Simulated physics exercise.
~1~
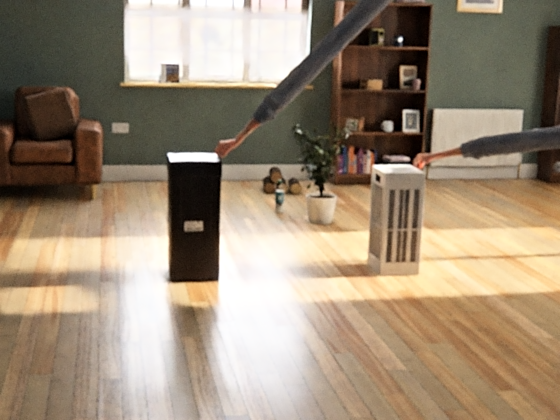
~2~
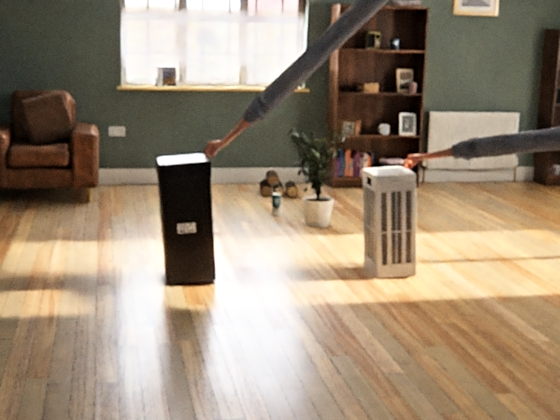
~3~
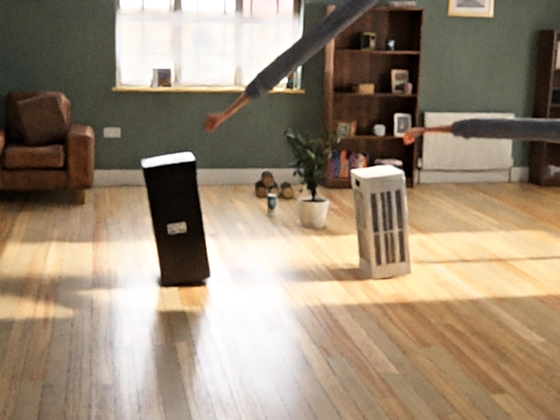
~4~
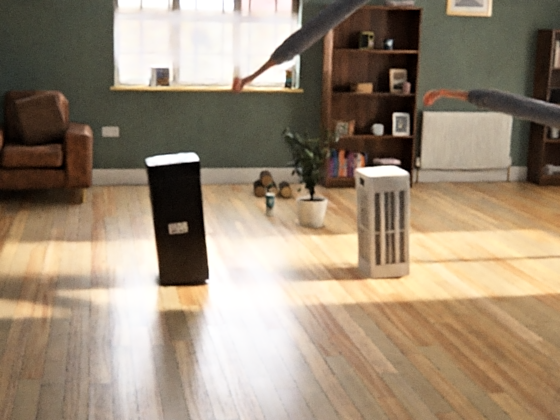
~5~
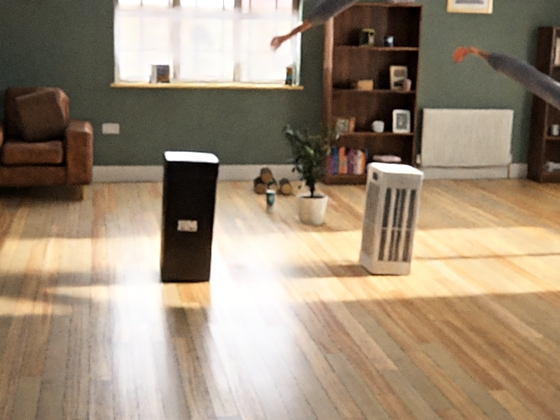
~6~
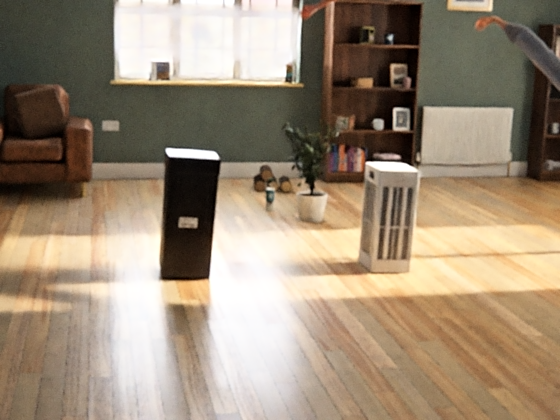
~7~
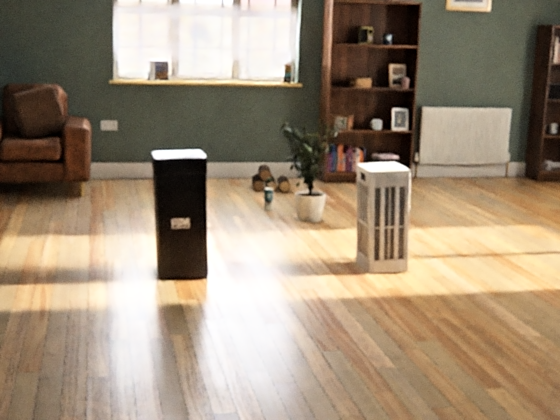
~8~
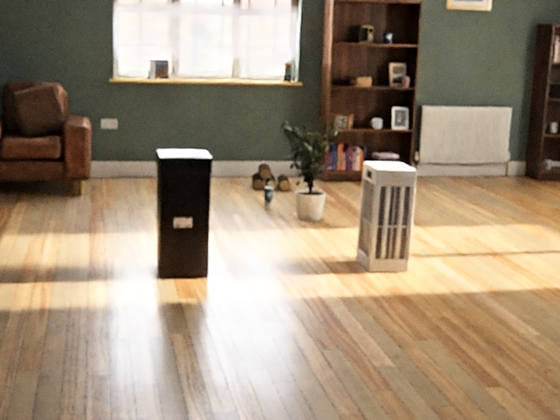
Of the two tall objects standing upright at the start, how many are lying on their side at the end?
None of them are, as the black tote and the white crate both end up standing on their bases.
